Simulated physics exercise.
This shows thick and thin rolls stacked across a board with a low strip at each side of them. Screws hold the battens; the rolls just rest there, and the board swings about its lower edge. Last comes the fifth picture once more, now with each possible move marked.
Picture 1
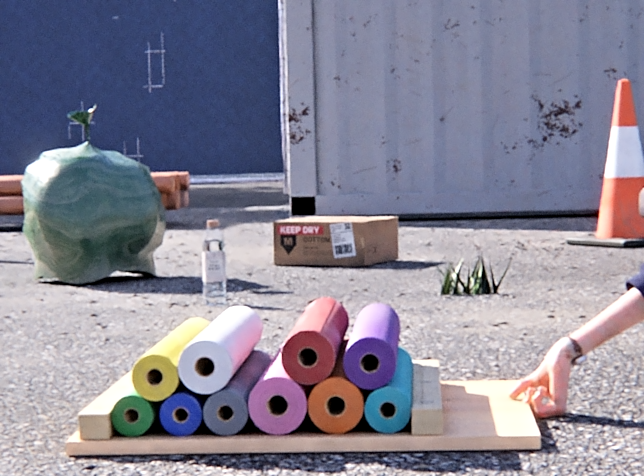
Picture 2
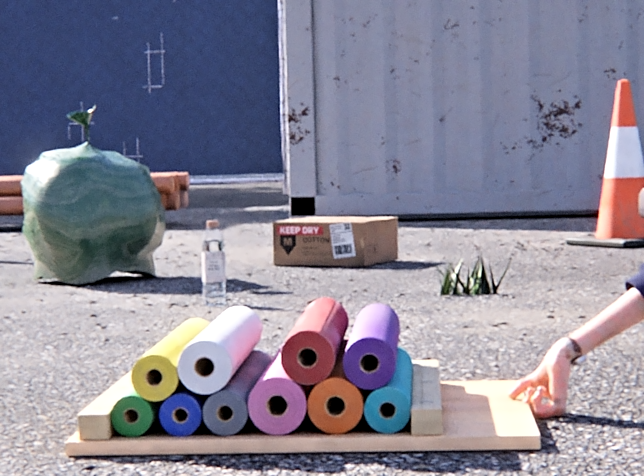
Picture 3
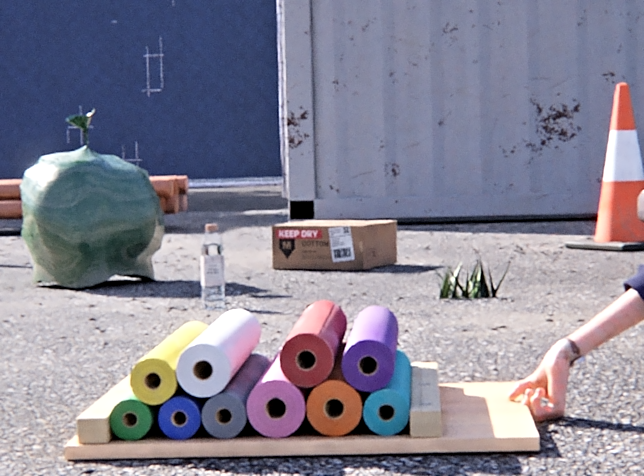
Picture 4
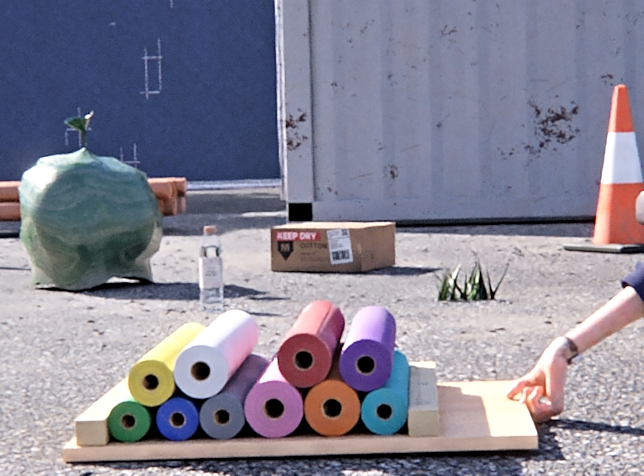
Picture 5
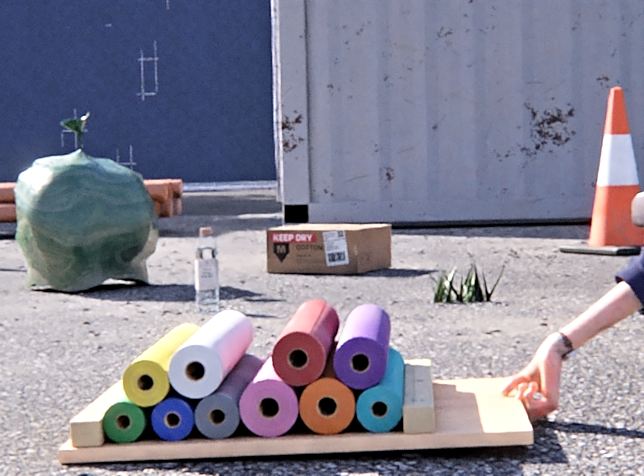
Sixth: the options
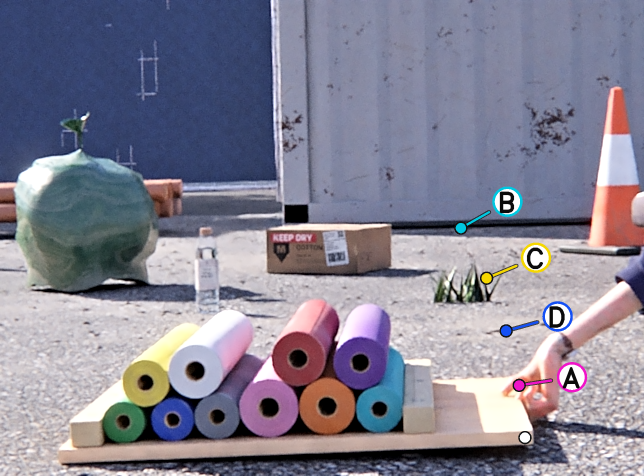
The camera drifts very slightly across a sunlit asphalt yard, seen from the front and a little above, with a dark blue wall and a pale, rust-marked container behind. Coloured rolls lie in two layers between wooden strips on a board, yellow, white, red and purple uppermost, before a green rounded object, clear bottle, cardboard box and orange-and-white cone. A hand at right stays on the board's end, which barely moves, and the rolls keep their places.
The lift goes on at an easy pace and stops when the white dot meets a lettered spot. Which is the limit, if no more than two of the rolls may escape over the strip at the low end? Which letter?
It can be raised to B.
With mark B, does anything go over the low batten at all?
Yes, at B.
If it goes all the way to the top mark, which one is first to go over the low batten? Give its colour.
The yellow one.
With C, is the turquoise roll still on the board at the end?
Yes.
On the marked copy, A at (519, 385); B at (461, 228); C at (486, 278); D at (506, 331); the white dot at (525, 438).
Following B. Soon after the start, board at 17°.
Later, board at 28°.
In the end, board at 28°, two over the low batten (yellow, white).
As for the rest, A none over the low batten; C two over the low batten (yellow, white); D none over the low batten.
